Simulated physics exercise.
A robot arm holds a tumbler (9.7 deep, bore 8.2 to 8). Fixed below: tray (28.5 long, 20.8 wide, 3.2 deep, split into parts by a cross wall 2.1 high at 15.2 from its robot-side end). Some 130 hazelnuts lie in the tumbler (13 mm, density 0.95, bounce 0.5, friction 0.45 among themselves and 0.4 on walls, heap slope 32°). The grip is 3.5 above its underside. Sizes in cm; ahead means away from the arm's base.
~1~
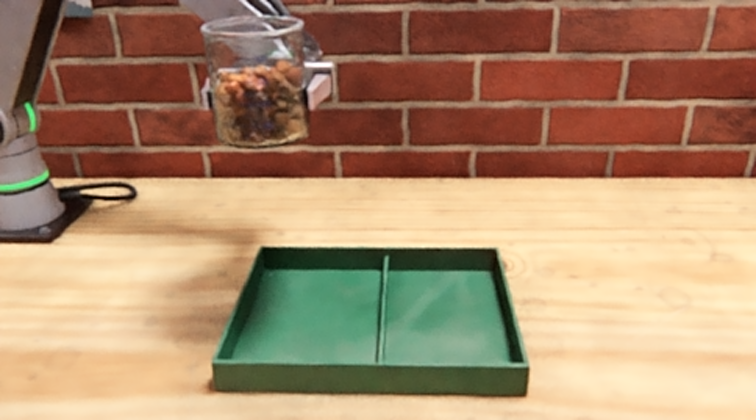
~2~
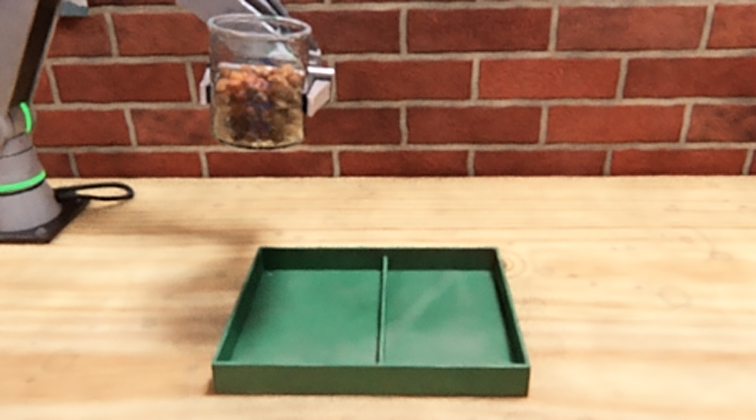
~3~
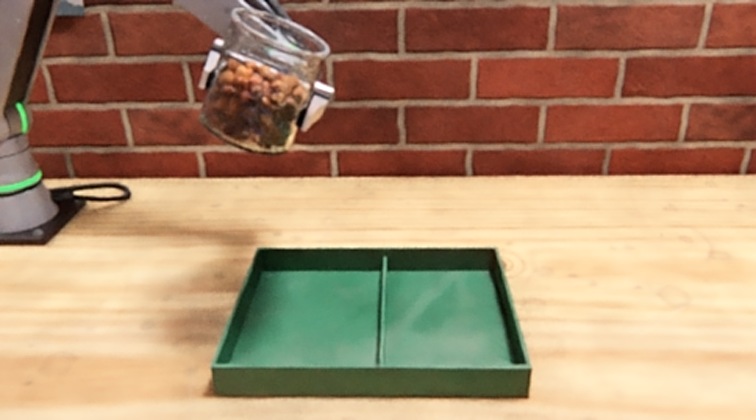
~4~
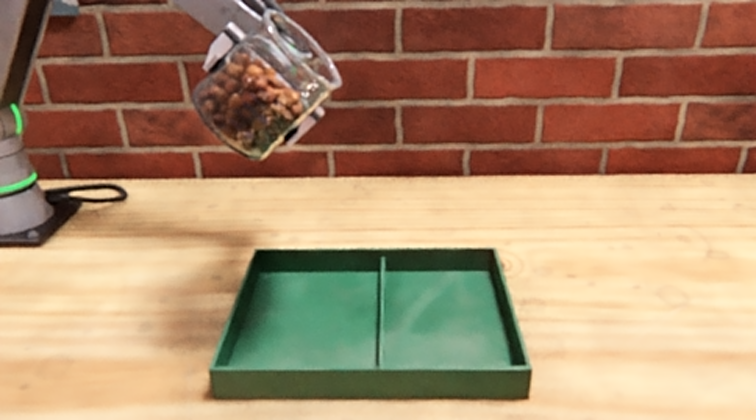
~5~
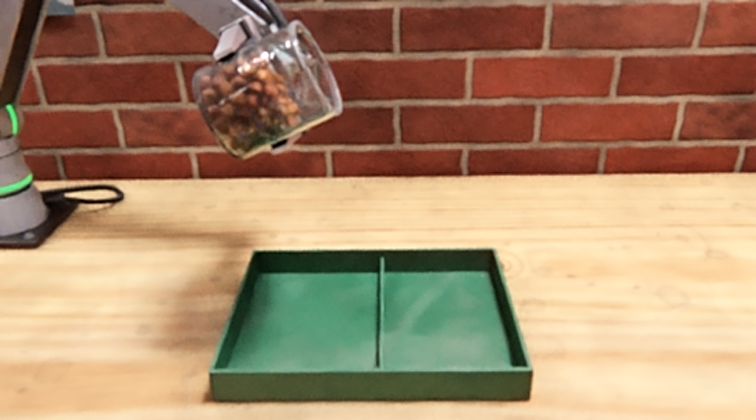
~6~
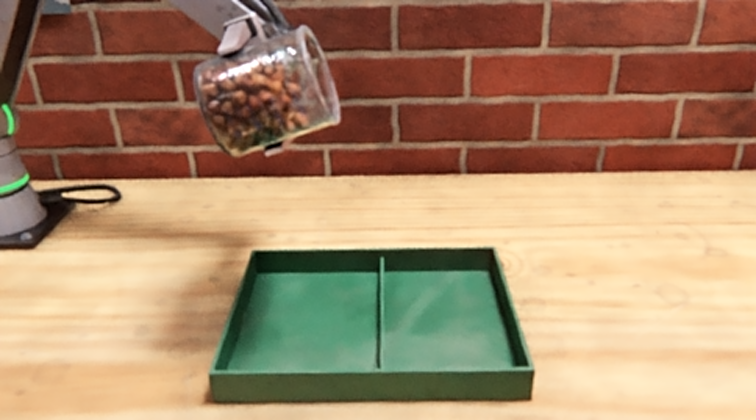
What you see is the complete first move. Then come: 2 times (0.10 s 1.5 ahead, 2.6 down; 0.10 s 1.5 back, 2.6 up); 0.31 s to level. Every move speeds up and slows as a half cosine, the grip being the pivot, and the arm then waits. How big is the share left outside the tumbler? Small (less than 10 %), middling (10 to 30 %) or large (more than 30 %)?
Share outside the tumbler: Small (less than 10 %).
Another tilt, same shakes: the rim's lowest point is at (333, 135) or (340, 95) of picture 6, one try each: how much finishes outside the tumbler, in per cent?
About 15 and 0 per cent.
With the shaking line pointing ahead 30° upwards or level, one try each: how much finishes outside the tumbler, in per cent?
Some 30 and 25 per cent.
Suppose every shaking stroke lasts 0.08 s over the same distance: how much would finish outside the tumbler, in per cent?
In that case some 5 per cent.
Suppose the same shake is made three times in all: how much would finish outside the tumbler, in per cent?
It would be near 0 per cent.
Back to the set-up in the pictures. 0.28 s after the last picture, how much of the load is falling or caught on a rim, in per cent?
Some 0 per cent.
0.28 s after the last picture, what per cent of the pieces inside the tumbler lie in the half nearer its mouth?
Some 25 per cent.
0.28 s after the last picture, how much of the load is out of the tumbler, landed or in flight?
About 0 per cent by then.
Then, 0.28 s after the last picture, tilted 72° forward, highest piece 27 above the table; 133 in the tumbler.
Then, 0.57 s after the last picture, tilted 31° forward, highest piece 30 above the table; 133 in the tumbler.
Then, 0.91 s after the last picture, level, highest piece 30 above the table; 133 in the tumbler.
Then, 1.96 s after the last picture, level, highest piece 30 above the table; 133 in the tumbler.
Final count, 133 in the tumbler. That is 0 % outside the tumbler.
